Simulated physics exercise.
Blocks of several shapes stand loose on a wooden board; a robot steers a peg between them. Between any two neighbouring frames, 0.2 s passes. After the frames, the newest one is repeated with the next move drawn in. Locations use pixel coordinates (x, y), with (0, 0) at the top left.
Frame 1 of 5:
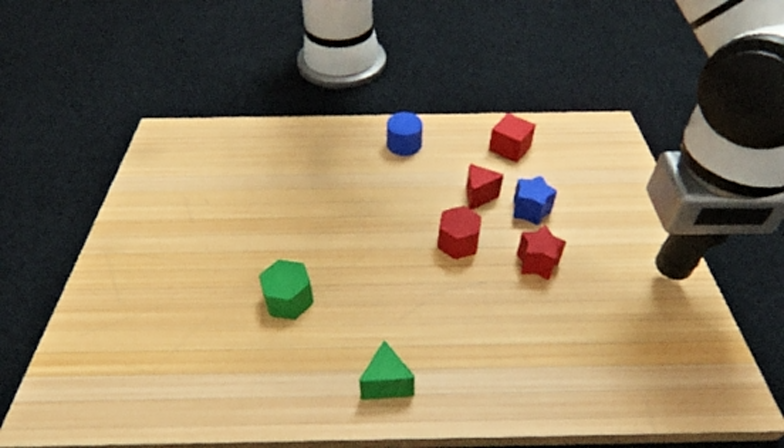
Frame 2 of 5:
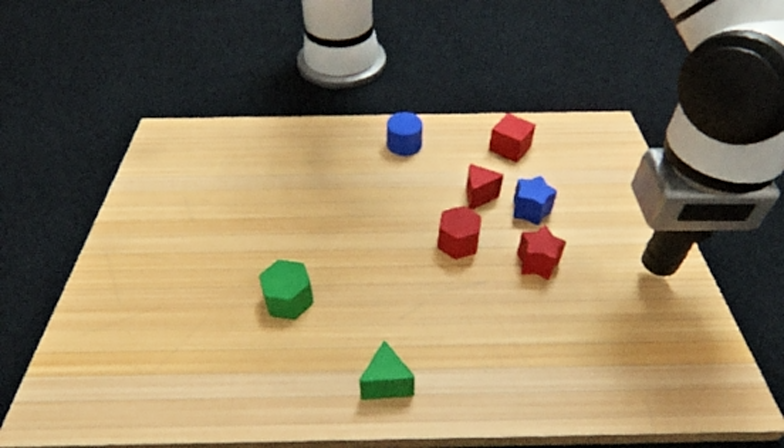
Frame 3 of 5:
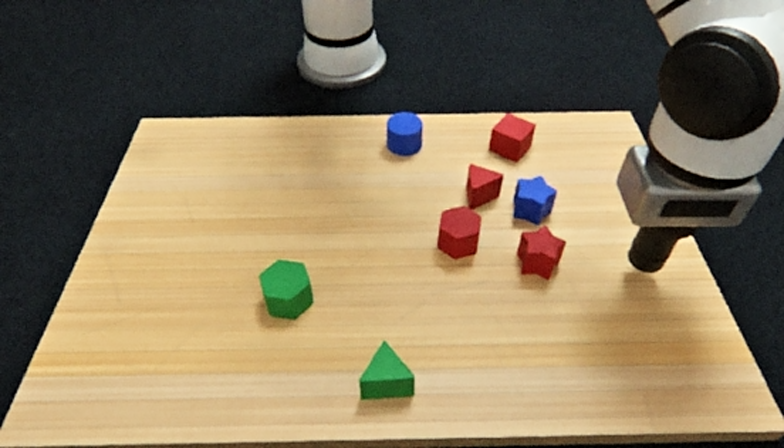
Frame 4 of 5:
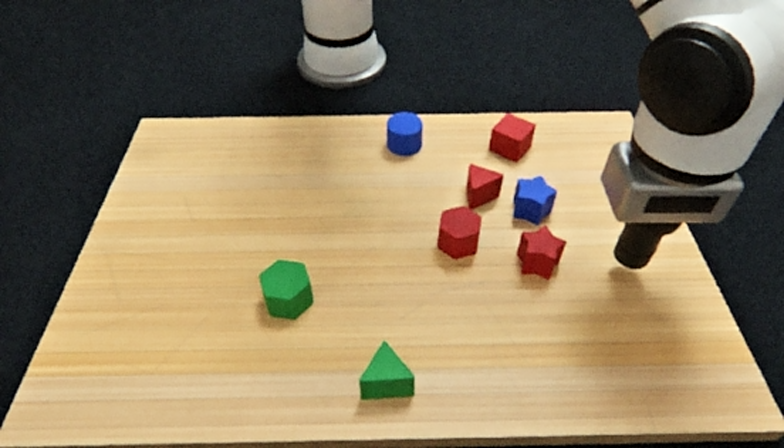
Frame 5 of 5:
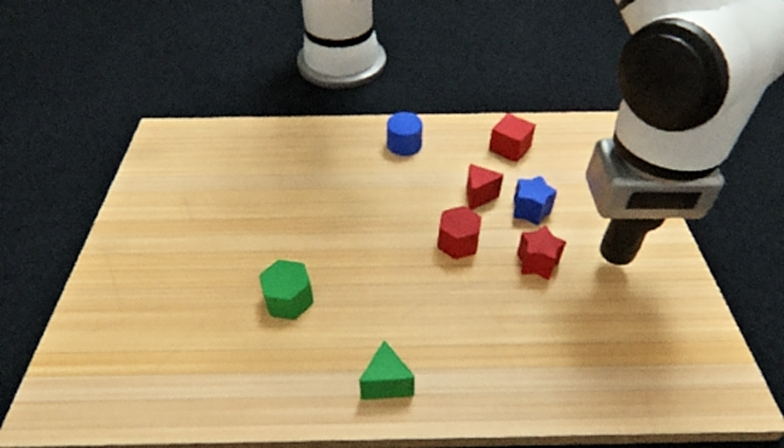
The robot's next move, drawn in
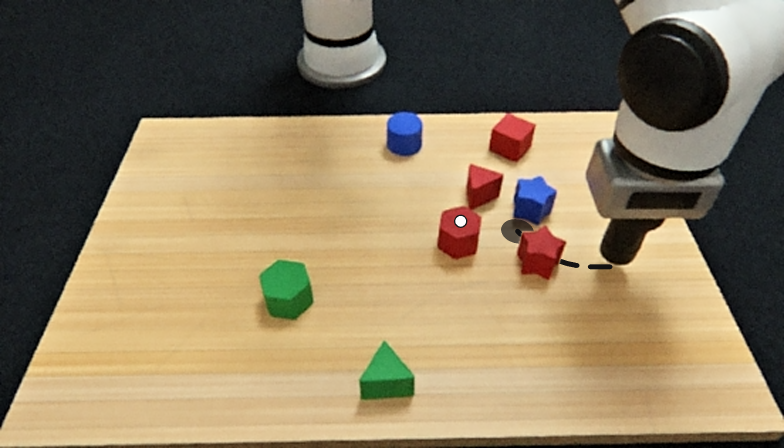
The clip shows red, blue and green blocks of several shapes on a wooden board while a robot arm at the right moves its dark peg a short way left, nearer the red star, with none of the blocks moving.
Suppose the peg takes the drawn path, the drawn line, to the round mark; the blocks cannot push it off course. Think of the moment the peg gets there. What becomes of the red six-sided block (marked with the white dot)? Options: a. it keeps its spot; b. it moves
a - it keeps its spot.
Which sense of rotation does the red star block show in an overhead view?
Counterclockwise from above.
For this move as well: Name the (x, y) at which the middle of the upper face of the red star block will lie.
The middle of its top is at (508, 235).
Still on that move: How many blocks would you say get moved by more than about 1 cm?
Answer: One block.
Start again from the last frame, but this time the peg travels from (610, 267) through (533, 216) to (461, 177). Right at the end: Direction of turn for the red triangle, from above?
From above, counter-clockwise.
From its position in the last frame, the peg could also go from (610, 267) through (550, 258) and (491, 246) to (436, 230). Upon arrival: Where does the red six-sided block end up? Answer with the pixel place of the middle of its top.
The answer is (401, 218).
Path on the board, from (610, 267) via (575, 265) and (541, 252), ending at (518, 231); the dot is on the red six-sided block.
What follows on the original path. One third of the way, peg (578, 251); red star block (540, 241).
Two thirds of the way, peg (545, 239); red star block (514, 239), turned 40° anticlockwise.
At the end, peg (521, 218); red six-sided block in place; red star block (508, 235), turned 75° anticlockwise.
